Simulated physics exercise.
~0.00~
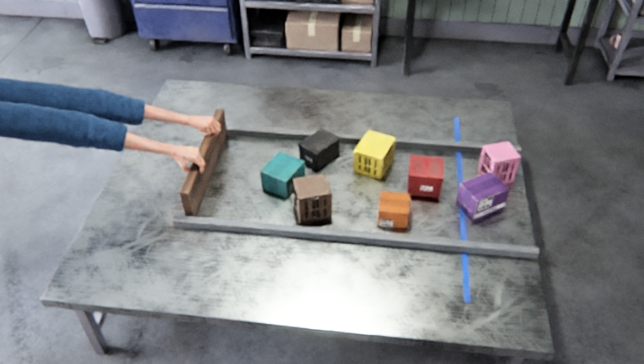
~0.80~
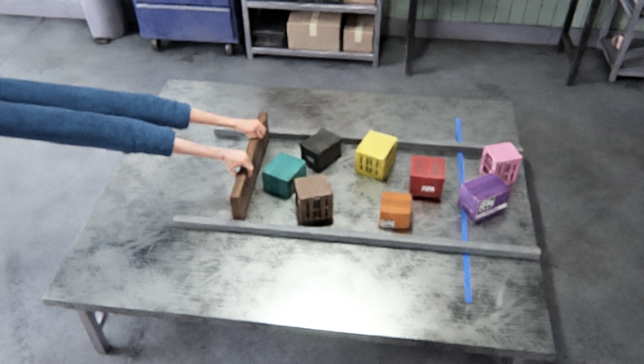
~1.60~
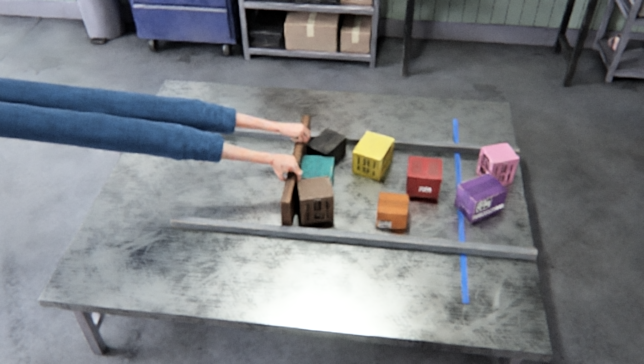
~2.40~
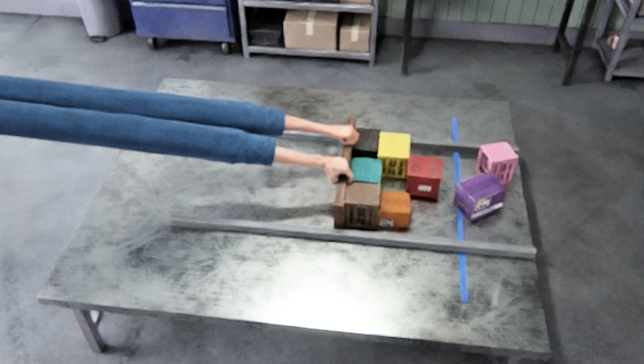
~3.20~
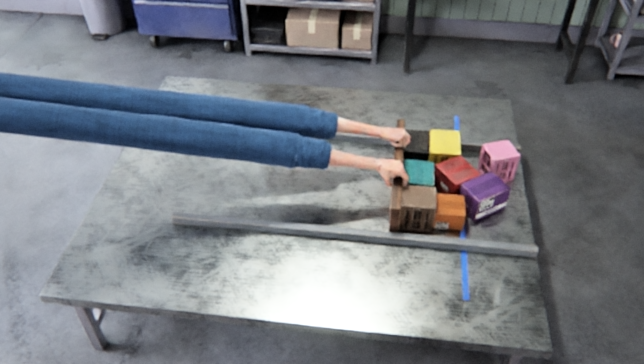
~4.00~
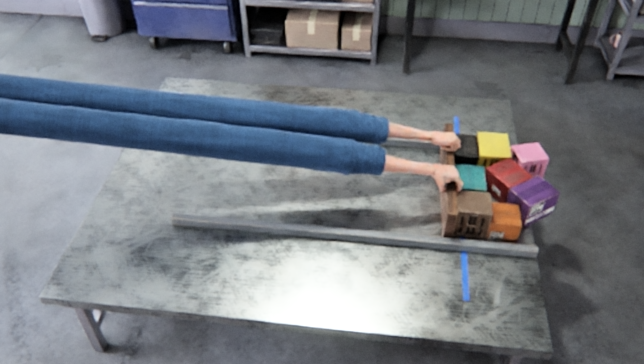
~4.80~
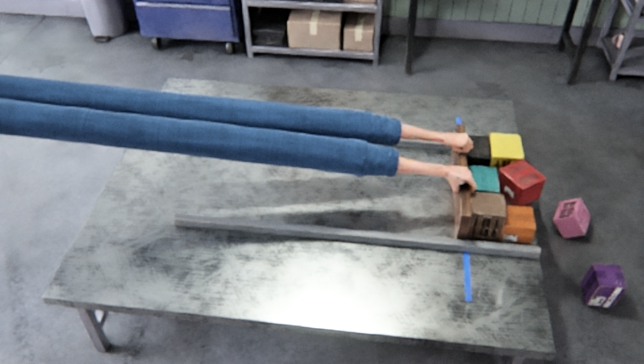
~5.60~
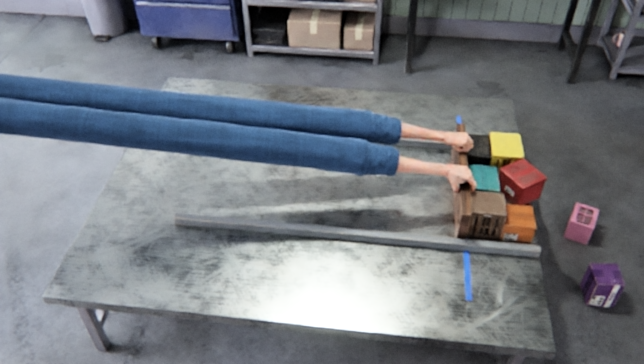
Two hands pushing a wooden plank rightward across a low table, bunching colourful crates together until the pink and purple ones fall off.
